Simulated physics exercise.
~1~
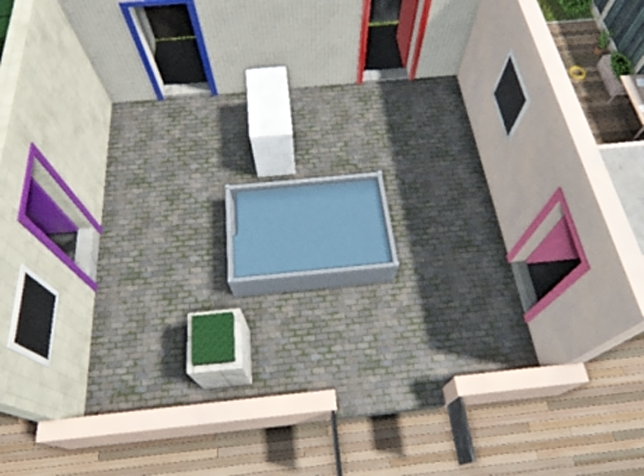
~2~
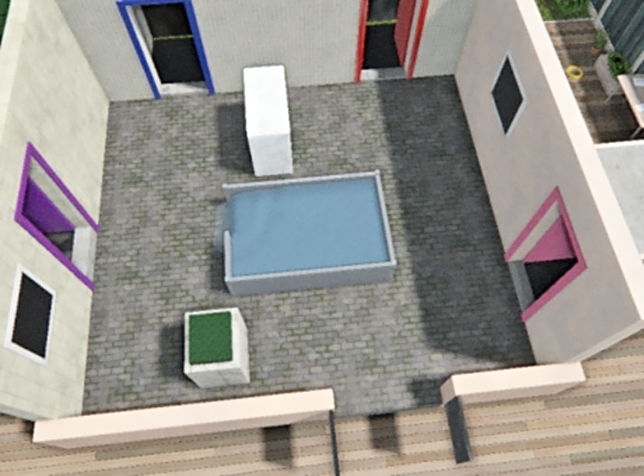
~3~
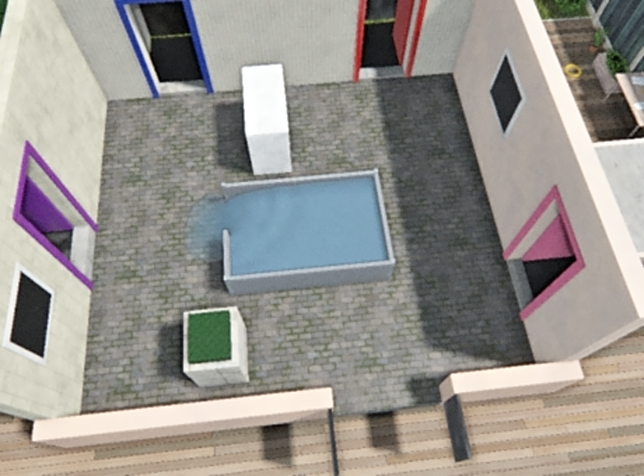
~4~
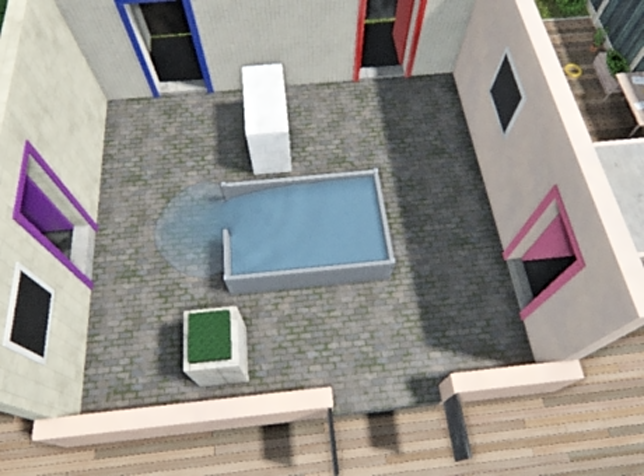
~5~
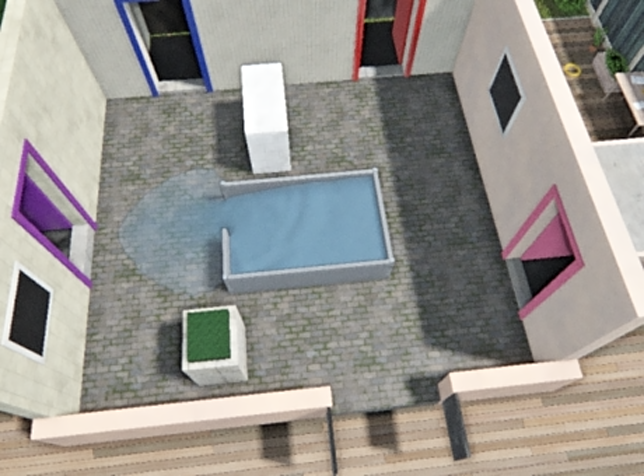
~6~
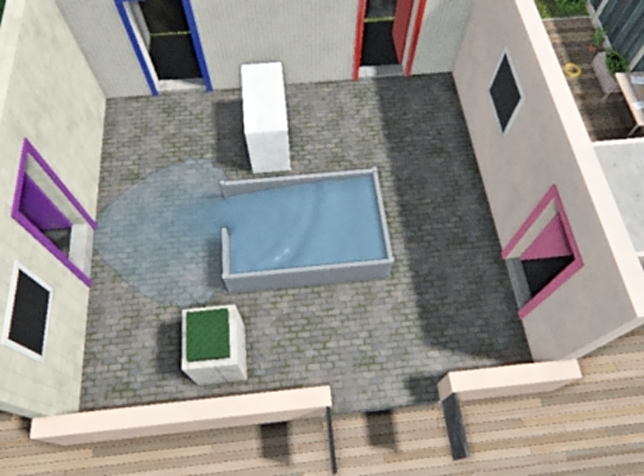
Water lies still in a grey-walled rectangular tank, seen from above in a paved yard enclosed by pale walls. A tall white block stands behind it, a green-topped white box in front, blue and red doorframes at the back, a purple-framed opening at left and a pink one at right. The tank's left side opens and water pours out, fanning leftward across the paving to the left wall.
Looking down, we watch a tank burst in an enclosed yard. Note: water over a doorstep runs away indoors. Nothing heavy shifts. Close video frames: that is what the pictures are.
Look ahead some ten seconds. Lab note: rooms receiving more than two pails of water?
One by one: The pink door will pass two buckets at most. The purple door will pass two buckets at most. The red door will pass two buckets at most. The blue door will pass two buckets at most.
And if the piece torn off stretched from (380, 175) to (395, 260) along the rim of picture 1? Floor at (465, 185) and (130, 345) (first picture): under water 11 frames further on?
In the order asked: Inundated, then unwetted.
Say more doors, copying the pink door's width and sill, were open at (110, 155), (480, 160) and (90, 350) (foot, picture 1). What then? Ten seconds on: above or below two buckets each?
First door gets past it, second door doesn't reach it, third door gets past it.
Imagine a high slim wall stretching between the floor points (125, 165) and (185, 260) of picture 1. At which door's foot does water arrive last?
The one you want is the pink-painted one.
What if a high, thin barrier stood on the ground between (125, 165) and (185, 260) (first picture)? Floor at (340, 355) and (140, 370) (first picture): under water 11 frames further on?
Result, in order: Bone-dry / swamped.
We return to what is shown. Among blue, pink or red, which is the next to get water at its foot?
It's the door marked blue.
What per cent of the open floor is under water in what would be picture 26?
My best guess is some 35 %.
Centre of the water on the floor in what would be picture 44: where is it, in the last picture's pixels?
Close to (228, 230).
A moment on, water covers 20 % of the floor; the pink door not reached, the purple door wet at the sill, nothing in, the red door not reached, the blue door not reached.
Next, water covers 25 % of the floor; the pink door not reached, the purple door wet at the sill, nothing in, the red door not reached, the blue door not reached.
Then, water covers 35 % of the floor; the pink door not reached, the purple door wet at the sill, nothing in, the red door not reached, the blue door wet at the sill, nothing in.
Later, water covers 65 % of the floor; the pink door not reached, the purple door wet at the sill, nothing in, the red door wet at the sill, nothing in, the blue door under two buckets in.
In the end, water covers 90 % of the floor; the pink door wet at the sill, nothing in, the purple door wet at the sill, nothing in, the red door wet at the sill, nothing in, the blue door under two buckets in.
